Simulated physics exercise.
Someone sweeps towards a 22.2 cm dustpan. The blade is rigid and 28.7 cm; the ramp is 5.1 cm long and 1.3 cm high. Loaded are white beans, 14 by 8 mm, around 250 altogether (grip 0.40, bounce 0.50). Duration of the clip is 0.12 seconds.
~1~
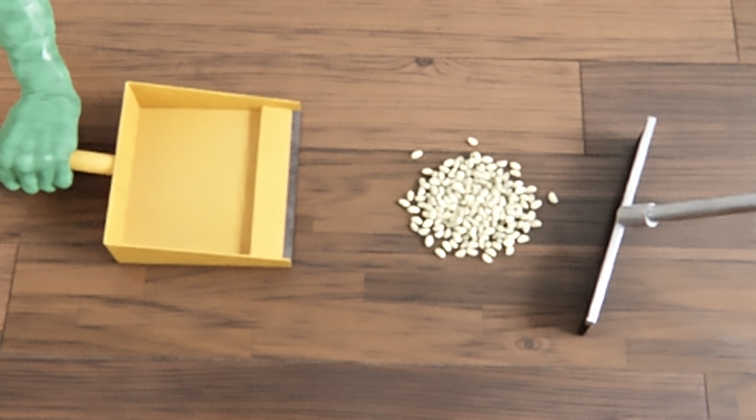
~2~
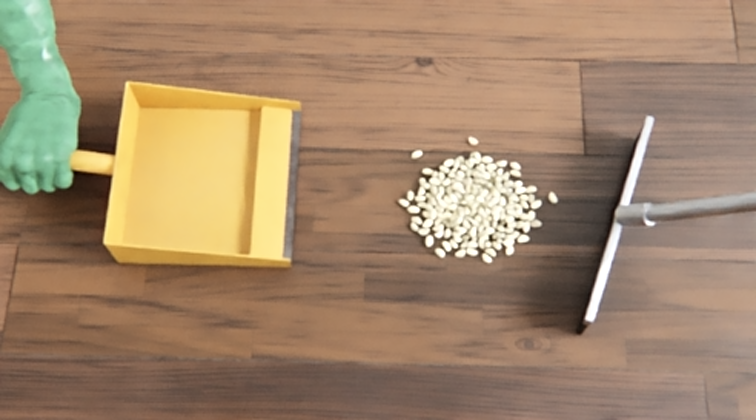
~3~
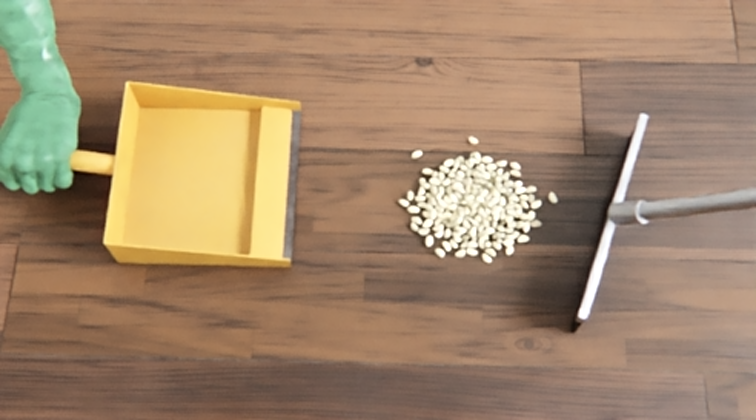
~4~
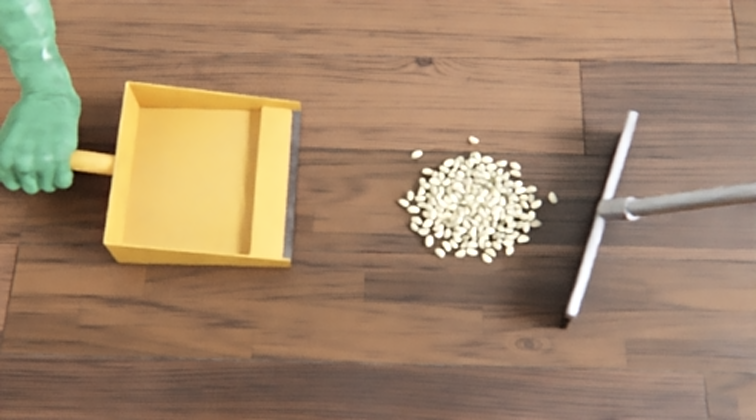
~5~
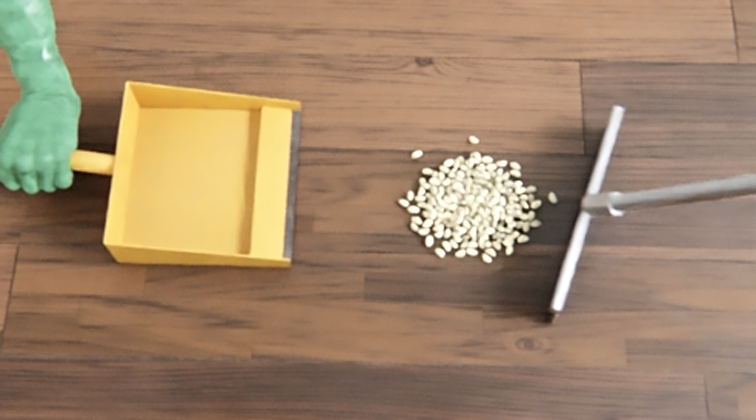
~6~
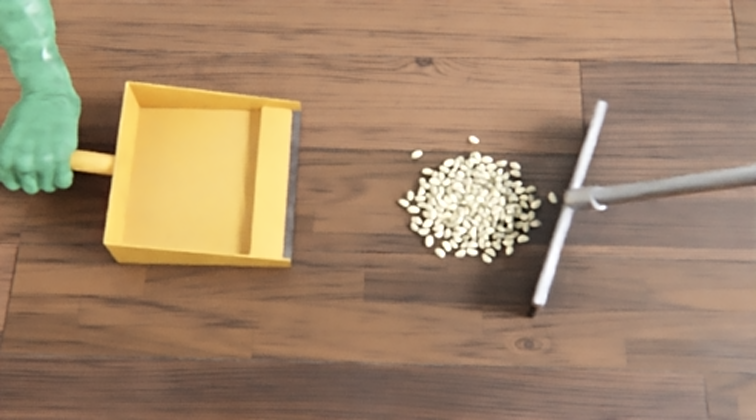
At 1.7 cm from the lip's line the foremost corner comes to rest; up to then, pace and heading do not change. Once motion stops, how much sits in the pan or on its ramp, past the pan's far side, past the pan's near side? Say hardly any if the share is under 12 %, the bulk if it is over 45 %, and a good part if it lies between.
In the pan or on its ramp: It gets a decent chunk; past the pan's far side: It gets a decent chunk; past the pan's near side: It gets a trickle.
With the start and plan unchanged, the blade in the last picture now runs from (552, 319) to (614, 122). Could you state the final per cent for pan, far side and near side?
Pan 5 % / far 10 % / near 5 %.
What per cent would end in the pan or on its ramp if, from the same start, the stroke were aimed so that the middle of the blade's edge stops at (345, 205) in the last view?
Close to 20 in a hundred.
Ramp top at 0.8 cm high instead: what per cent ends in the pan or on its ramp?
Then around 25 percent, ramp counted.
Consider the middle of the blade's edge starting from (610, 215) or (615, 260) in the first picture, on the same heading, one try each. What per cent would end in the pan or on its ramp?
25 and 25 per cent, roughly.
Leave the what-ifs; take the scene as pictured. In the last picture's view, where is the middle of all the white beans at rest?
(301, 140) or so.
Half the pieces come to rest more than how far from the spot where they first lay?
Some 26 cm.
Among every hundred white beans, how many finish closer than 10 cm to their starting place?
Near 0 per cent.
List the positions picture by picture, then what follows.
Blade from (590, 321) to (649, 124), moved 0.0 cm, 0 of the pieces shifted so far; middle of the pieces at (473, 202); pan at (198, 184), in the first picture.
Blade from (588, 320) to (647, 123), moved 0.3 cm, 0 of the pieces shifted so far; middle of the pieces at (473, 202), in the second picture.
Blade from (581, 318) to (641, 121), moved 1.1 cm, 0 of the pieces shifted so far; middle of the pieces at (473, 202), in the third picture.
Blade from (570, 314) to (631, 118), moved 2.4 cm, 0 of the pieces shifted so far; middle of the pieces at (473, 202), in the fourth picture.
Blade from (555, 309) to (617, 114), moved 4.4 cm, 0 of the pieces shifted so far; middle of the pieces at (473, 202), in the fifth picture.
Blade from (537, 303) to (600, 108), moved 6.5 cm, 0 of the pieces shifted so far; middle of the pieces at (473, 202); pan at (198, 184), in the sixth picture.
Then, 0.17 s after the last picture, middle of the blade 20 cm from the lip; 0 % over the lip, far side 0 %, near side 0 %.
Then, 0.29 s after the last picture, middle of the blade 10 cm from the lip; 0 % over the lip, far side 10 %, near side 0 %.
Then, 0.53 s after the last picture, middle of the blade 6 cm from the lip; 25 % over the lip, far side 25 %, near side 0 %.
In the end, pan 25 %, far side 25 %, near side 0 %, in front of the lip or behind the blade 45 %.
